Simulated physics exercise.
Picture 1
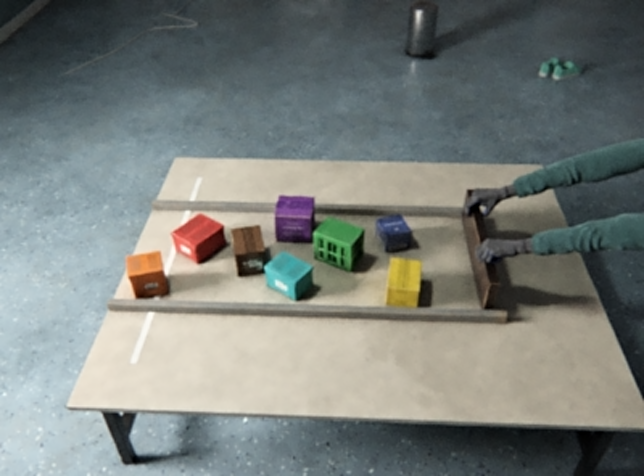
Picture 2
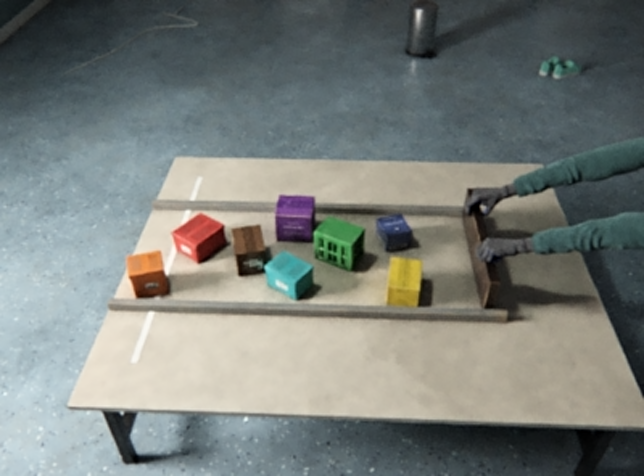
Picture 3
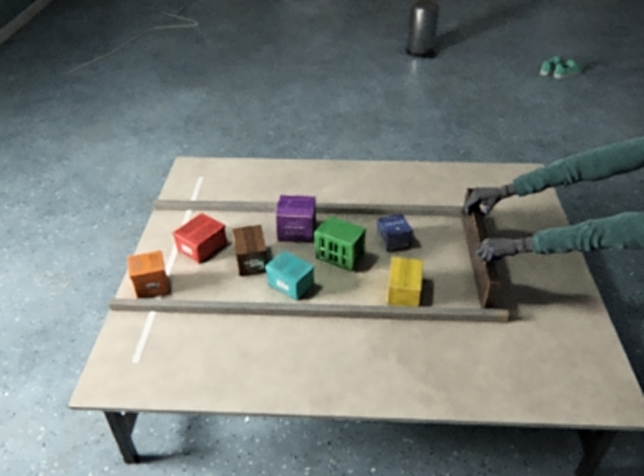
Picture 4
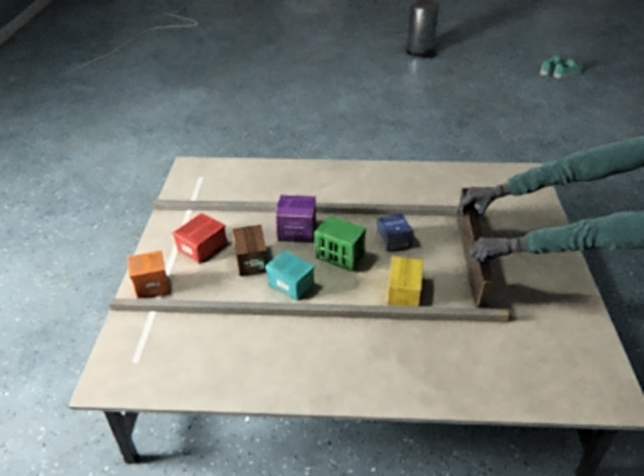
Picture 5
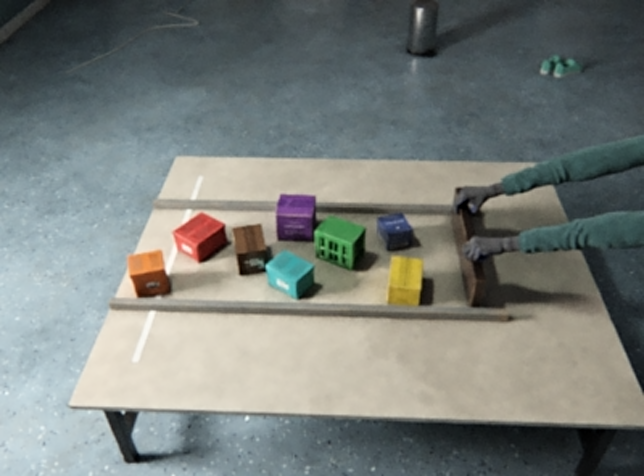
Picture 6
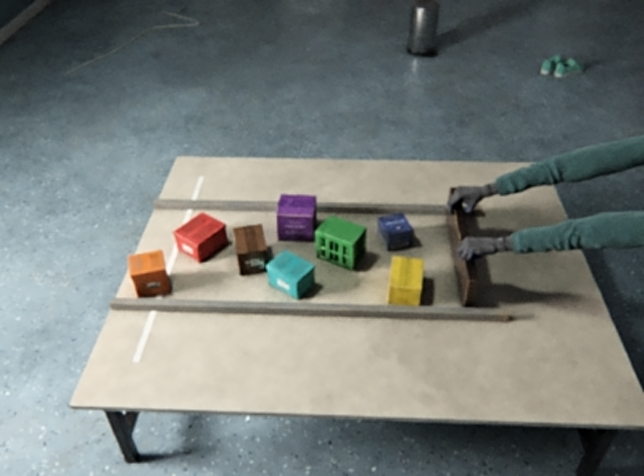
In a dim room with a speckled blue-grey floor, a low tan table is seen from above at an angle by a still camera. Between two rails sit eight boxes, orange, red, brown, turquoise, purple and green from left to centre, then yellow and dark blue farther right. Gloved hands in green sleeves first hold a dark plank at the right, then slide it slightly left, while the boxes stay still.
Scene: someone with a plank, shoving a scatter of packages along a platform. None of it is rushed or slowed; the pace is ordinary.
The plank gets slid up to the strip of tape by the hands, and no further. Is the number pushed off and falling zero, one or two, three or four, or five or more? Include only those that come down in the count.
It is five or more.
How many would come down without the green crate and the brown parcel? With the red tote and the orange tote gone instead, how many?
Fallen: 3, and 3 in the other try.
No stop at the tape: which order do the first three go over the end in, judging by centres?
I'd say the red tote leads, followed by the orange tote, then the brown parcel.
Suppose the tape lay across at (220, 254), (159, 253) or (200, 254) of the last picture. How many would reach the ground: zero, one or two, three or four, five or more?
Either one or two; five or more; one or two.
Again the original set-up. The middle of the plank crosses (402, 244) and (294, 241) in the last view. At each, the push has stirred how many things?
In order, the tallies are 2 and 6.
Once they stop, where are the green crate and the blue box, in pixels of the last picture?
I'd say approximately (150, 245) and then (168, 223).
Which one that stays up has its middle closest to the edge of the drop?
Answer: The green crate.
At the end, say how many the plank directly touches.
3 of them.
Soon after, none off yet; orange tote at rest near (150, 275); red tote at rest near (201, 237); brown parcel at rest near (251, 250).
Then, none off yet; orange tote at rest near (150, 275); red tote at rest near (201, 237); brown parcel moved a little near (231, 244).
Further on, none off yet; orange tote moved a little near (139, 275); red tote moved about its own width near (142, 235); brown parcel moved well along near (169, 241).
At rest, the number that fall off is five or more; fallen, turquoise tote, purple box, brown parcel, red tote and orange tote.
